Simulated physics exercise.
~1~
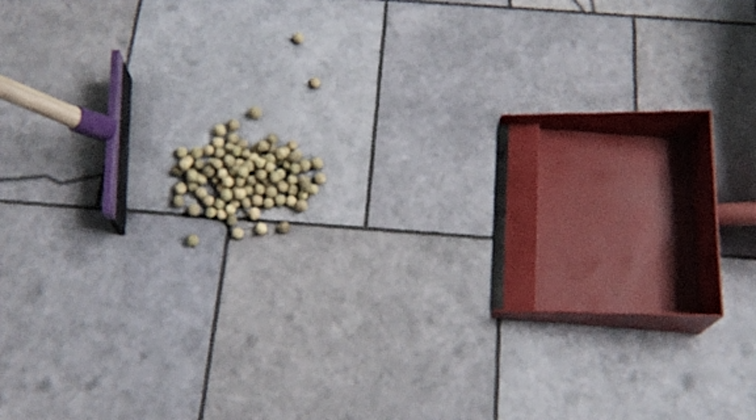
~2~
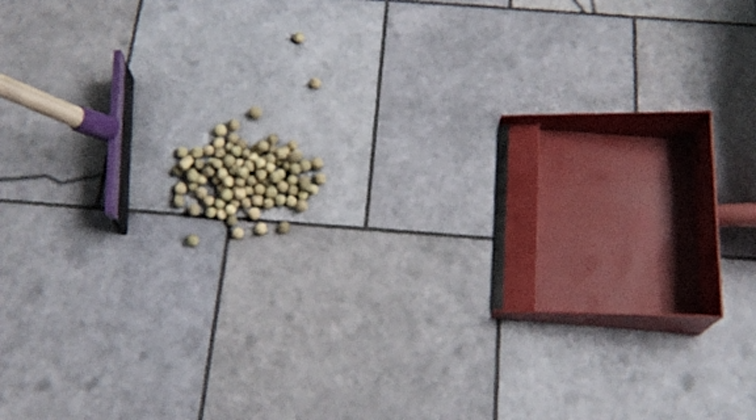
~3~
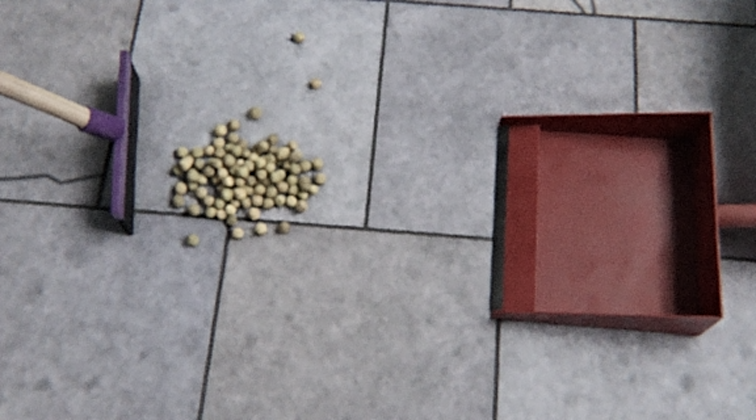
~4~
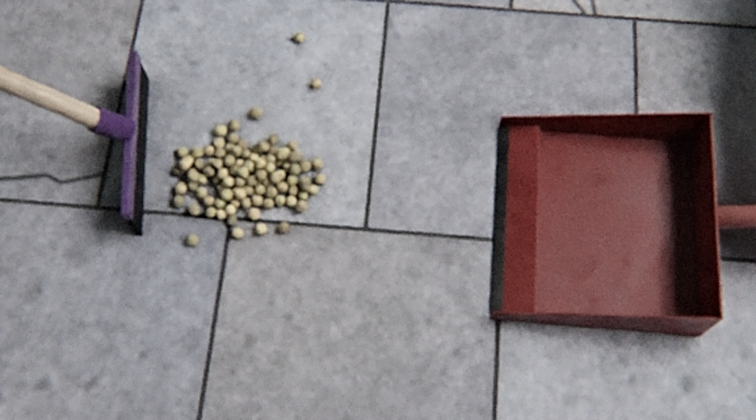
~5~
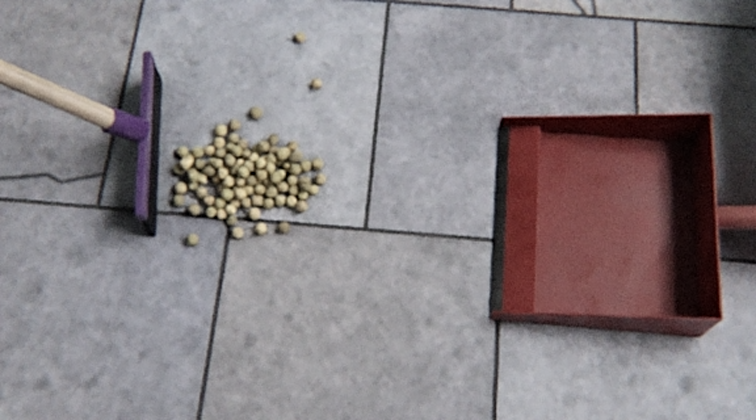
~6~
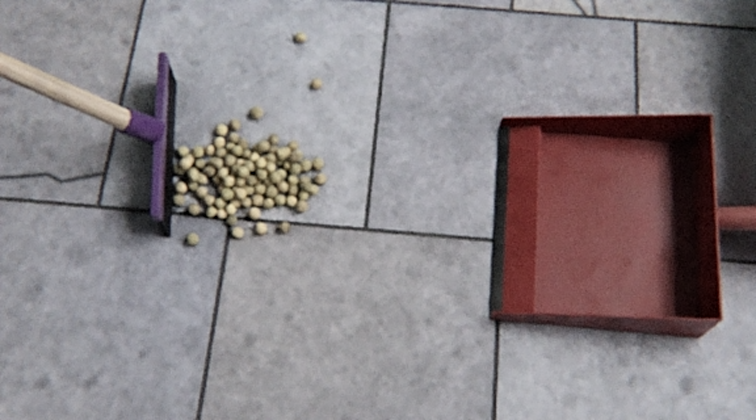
A red dustpan lies on the right of a grey tiled floor with dark joints, seen from above at a slight angle. Left of centre is a loose pile of small, round, pale greenish-tan nuts, with two strays above it, and a purple blade on a pale wooden handle stands further left. The blade slides slowly a short way right, up to the pile's left edge, while the nuts, pan and view stay practically still.
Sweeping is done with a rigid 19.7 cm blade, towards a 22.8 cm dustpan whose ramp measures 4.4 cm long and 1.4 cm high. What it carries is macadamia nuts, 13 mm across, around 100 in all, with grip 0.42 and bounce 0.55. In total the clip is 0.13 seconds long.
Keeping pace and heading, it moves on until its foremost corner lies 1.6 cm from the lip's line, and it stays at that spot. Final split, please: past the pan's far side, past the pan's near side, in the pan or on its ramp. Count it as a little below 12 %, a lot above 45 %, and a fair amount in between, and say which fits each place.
Past the pan's far side: A fair amount, past the pan's near side: A little, in the pan or on its ramp: A fair amount.
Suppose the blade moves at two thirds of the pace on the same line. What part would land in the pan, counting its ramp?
In that case roughly 25 percent.
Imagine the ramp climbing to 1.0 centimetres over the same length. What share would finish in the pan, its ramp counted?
In that case roughly 35 percent.
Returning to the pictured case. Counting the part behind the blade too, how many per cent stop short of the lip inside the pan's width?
Roughly 40 percent.
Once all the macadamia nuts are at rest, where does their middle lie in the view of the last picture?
Centre at rest, approx.: (497, 179) px.
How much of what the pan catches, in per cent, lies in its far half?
Roughly 80 per cent.
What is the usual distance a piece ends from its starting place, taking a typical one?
Near 30 cm.
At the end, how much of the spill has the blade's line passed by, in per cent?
Estimate: About 15 %.
Then, 0.26 s after the last picture, middle of the blade 20 cm from the lip; 0 % over the lip, far side 15 %, near side 0 %.
Then, 0.43 s after the last picture, middle of the blade 9 cm from the lip; 0 % over the lip, far side 20 %, near side 0 %.
Then, 0.72 s after the last picture, middle of the blade 3 cm from the lip; 35 % over the lip, far side 25 %, near side 5 %.
In the end, far side 25 %, near side 5 %, pan 30 %, in front of the lip or behind the blade 40 %.
